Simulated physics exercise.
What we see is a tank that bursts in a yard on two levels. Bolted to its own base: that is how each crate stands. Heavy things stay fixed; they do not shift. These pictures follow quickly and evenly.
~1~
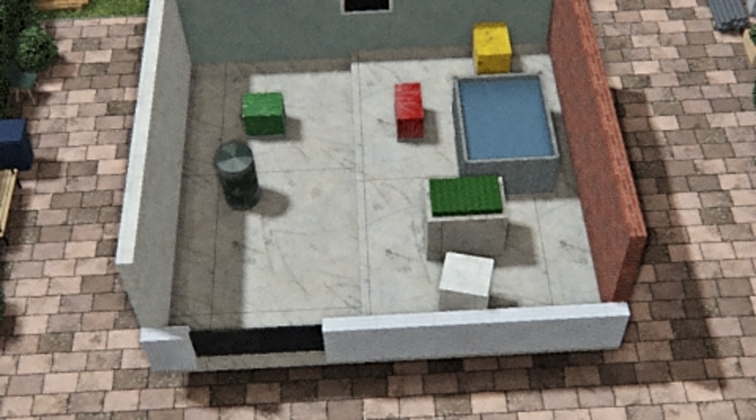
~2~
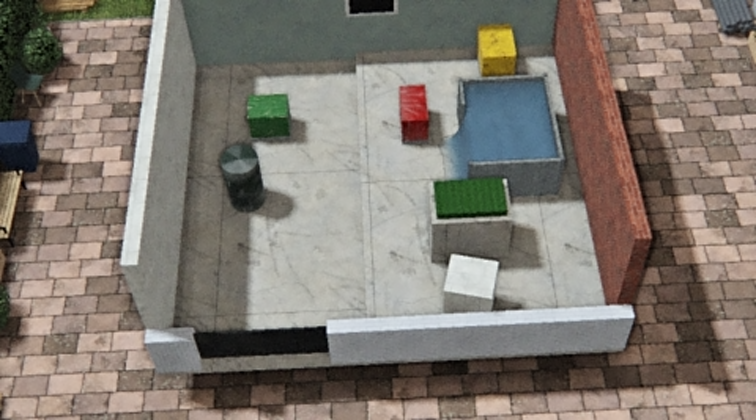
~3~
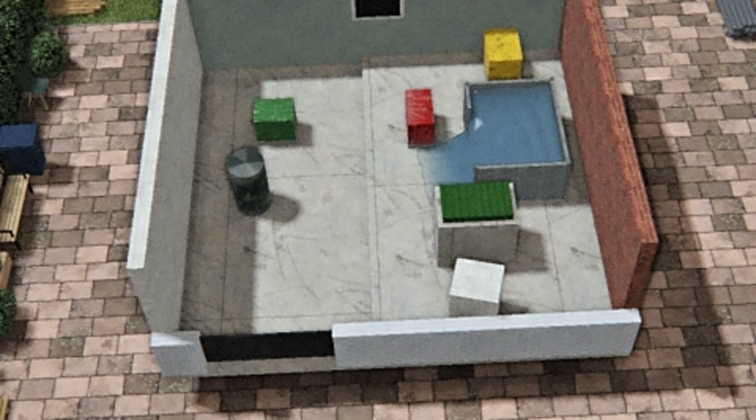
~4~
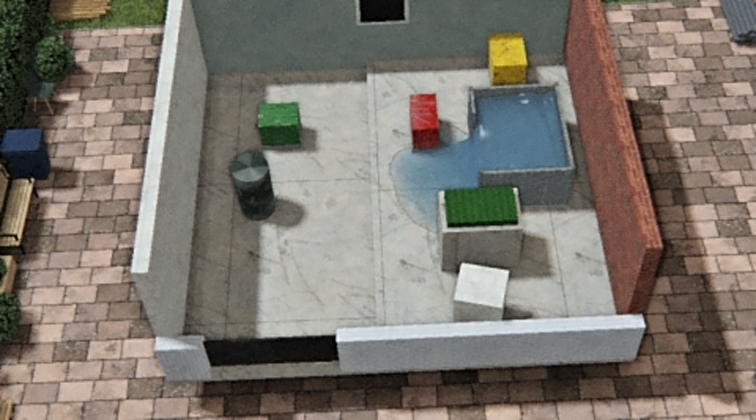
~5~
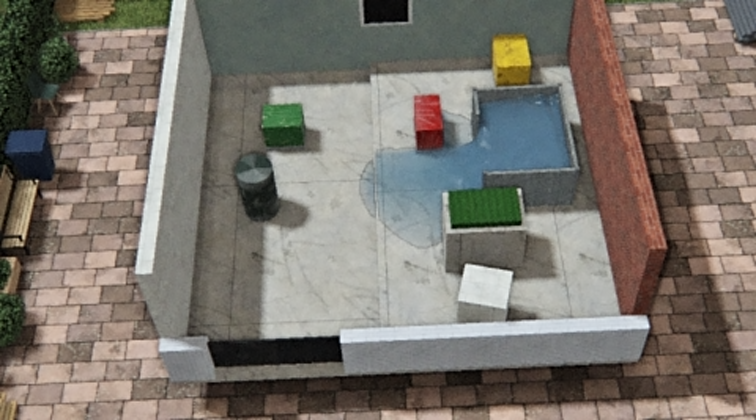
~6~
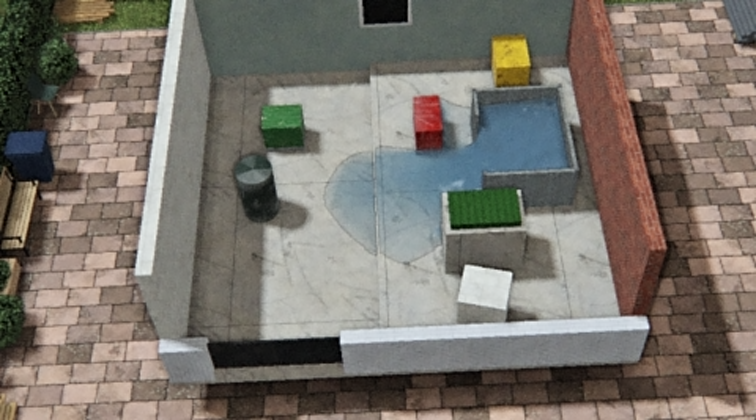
In the video, a water-filled tank in a walled yard opens on its left side, and water pours out, spreading leftward across the pale floor past a red crate and a green-topped block while the crates stay still.
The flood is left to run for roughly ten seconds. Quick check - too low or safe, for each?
Green crate too low; yellow crate safe; red crate too low.
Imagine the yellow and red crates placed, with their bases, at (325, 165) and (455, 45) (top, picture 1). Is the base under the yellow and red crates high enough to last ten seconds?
The yellow crate gets flooded, while the red crate stays clear.
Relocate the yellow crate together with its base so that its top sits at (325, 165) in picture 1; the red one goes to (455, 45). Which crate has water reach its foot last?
I would point to the red one.
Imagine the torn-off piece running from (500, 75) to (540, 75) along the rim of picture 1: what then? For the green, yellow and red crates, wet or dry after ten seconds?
I'd expect the green crate goes wet, the yellow crate goes wet, and the red crate goes wet.
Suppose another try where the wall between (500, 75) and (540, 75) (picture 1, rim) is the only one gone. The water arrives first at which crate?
My pick is the yellow crate.
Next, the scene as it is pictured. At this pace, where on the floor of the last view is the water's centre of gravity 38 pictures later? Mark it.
Somewhere around (340, 217) in the last view.
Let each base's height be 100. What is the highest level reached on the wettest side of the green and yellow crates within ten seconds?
Around 160 in a hundred for the first and 80 in a hundred for the second.
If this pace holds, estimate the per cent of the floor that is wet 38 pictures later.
Roughly 75 per cent.
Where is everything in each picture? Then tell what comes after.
In the first picture, the water tank at (504, 119) is whole and still.
In the second picture, water pours out at (467, 155) and has run to a hidden place.
In the third picture, water pours out at (473, 161) and has run to a hidden place.
In the fourth picture, the front is at (395, 162), out from the gap at (478, 167).
In the fifth picture, the front is at (364, 181), out from the gap at (482, 168).
In the sixth picture, water pours out at (481, 169) and has run to (331, 207).
A moment on, water covers 40 % of the floor; the green crate water round its plinth, the yellow crate water round its plinth, the red crate water round its plinth.
Next, water covers 60 % of the floor; the green crate water round its plinth, the yellow crate water round its plinth, the red crate water round its plinth.
Then, water covers 70 % of the floor; the green crate water round its plinth, the yellow crate water round its plinth, the red crate water round its plinth.
Later, water covers 75 % of the floor; the green crate water round its plinth, the yellow crate water round its plinth, the red crate water round its plinth.
In the end, water covers 80 % of the floor; the green crate was topped, the yellow crate stayed above the water, the red crate was topped.
